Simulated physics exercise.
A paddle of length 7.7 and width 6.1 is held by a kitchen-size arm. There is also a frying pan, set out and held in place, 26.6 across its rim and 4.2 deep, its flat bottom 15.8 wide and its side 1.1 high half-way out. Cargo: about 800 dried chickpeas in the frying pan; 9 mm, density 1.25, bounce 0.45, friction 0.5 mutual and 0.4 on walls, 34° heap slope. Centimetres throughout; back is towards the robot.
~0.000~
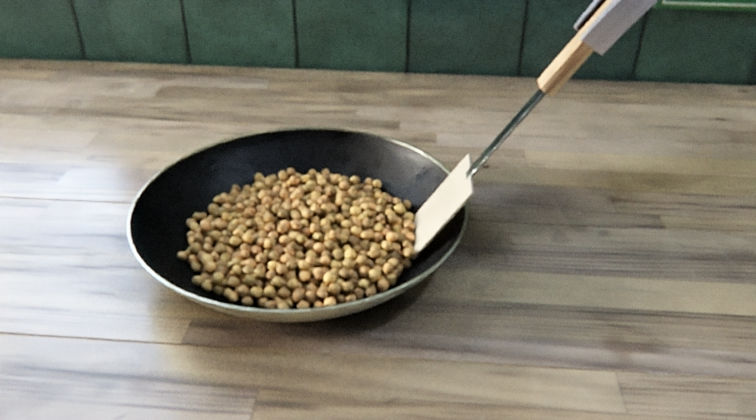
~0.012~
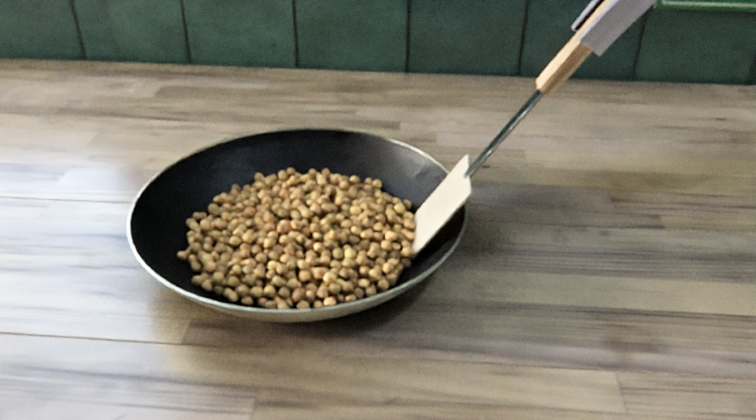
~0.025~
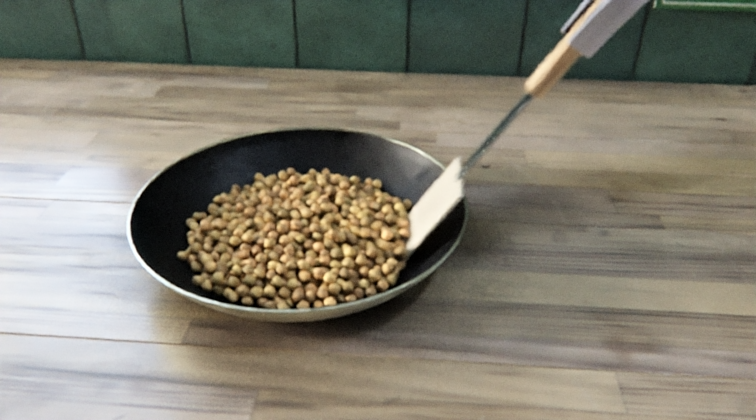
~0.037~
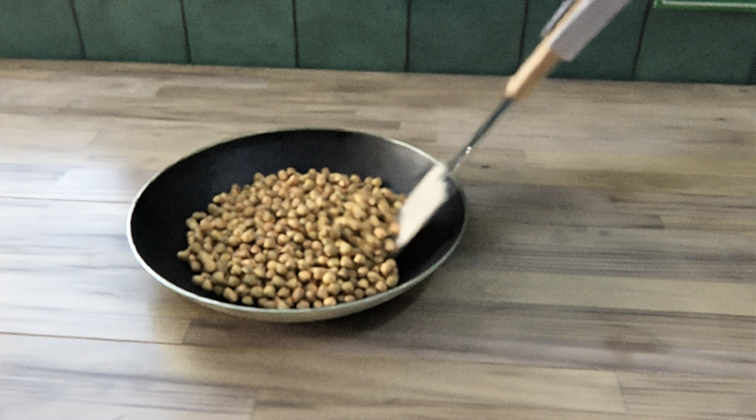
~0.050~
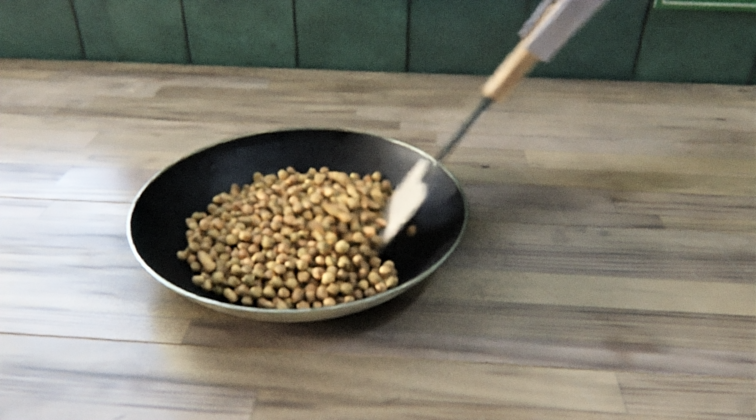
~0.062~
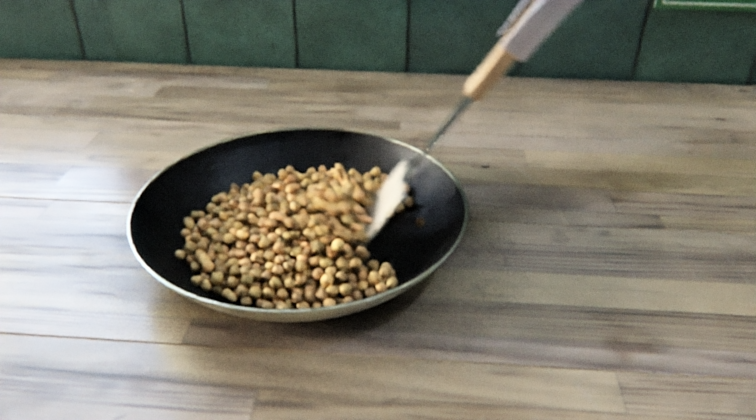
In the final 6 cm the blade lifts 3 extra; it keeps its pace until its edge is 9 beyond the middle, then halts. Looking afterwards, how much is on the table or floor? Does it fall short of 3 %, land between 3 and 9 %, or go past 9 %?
It goes past 9 %.
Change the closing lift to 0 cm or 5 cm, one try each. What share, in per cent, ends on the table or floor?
Result: Approx. 20 % and 15 %, one try each.
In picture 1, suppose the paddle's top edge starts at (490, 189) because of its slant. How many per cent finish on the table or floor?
I'd estimate around 20 per cent.
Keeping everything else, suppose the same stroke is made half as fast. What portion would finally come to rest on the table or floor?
In that case, around 5 per cent would end on the table or floor.
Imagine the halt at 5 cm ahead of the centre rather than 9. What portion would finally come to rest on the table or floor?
In that case about 10 percent ends on the table or floor.
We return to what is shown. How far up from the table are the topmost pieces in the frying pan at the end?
Some 4.0 cm above the table.
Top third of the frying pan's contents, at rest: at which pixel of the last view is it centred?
Centre: Roughly (214, 221).
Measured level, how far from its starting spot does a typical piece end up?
Distance: Around 3 cm.
After 0.10 s, sloping 57°, highest piece 8 above the table; 804 in the frying pan.
After 0.13 s, sloping 57°, highest piece 10 above the table; 802 in the frying pan, 2 on the blade or in flight.
After 0.35 s, sloping 57°, highest piece 9 above the table; 666 in the frying pan, 112 on the table or floor, 26 on the blade or in flight.
After 1.40 s, sloping 57°, highest piece 4 above the table; 666 in the frying pan, 138 on the table or floor.
In the end, 666 in the frying pan, 138 on the table or floor. That is 17 % on the table or floor.
